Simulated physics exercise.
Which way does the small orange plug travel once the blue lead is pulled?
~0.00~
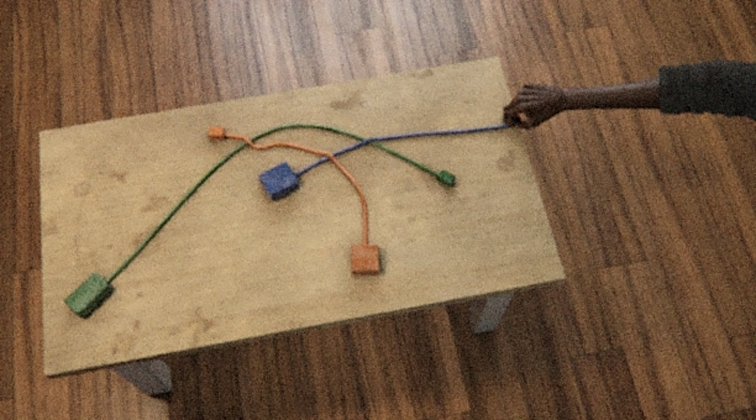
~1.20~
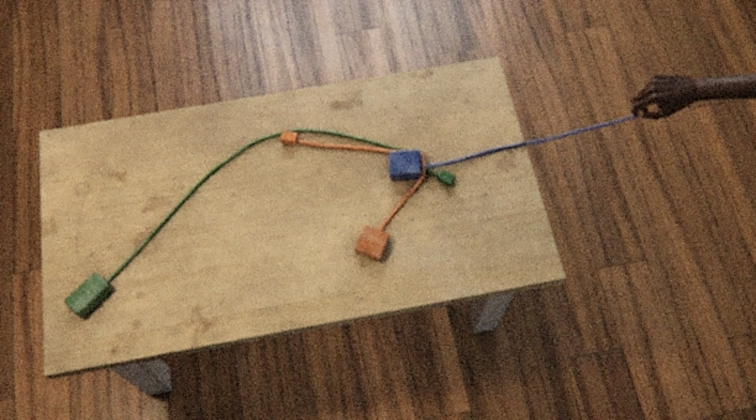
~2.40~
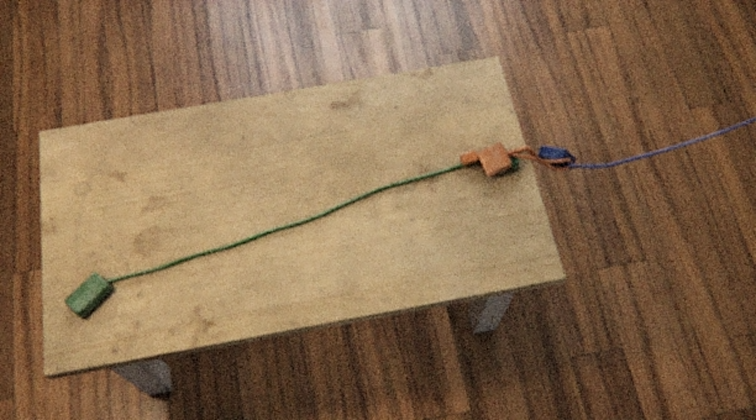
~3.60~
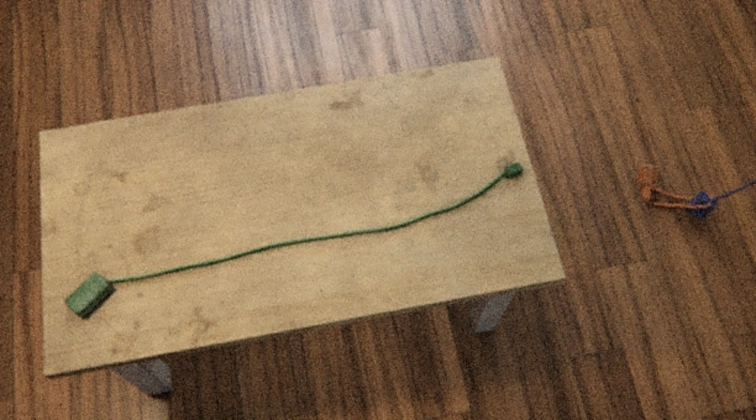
It travels to the right, dragged across the table and off past the right edge.
The clip opens on a wooden table where green, blue and orange leads lie crossed over one another, while a hand at the right edge holds the end of the blue one. The hand pulls the blue lead to the right, and its blue charger slides across the table, catching the orange lead and dragging it along. The blue charger then passes over the right edge, with the orange pieces bunched close behind and the green lead drawn out straighter. Finally the blue and orange pieces are off the table to the right, while the green lead remains stretched across the top, its larger block still at the left.
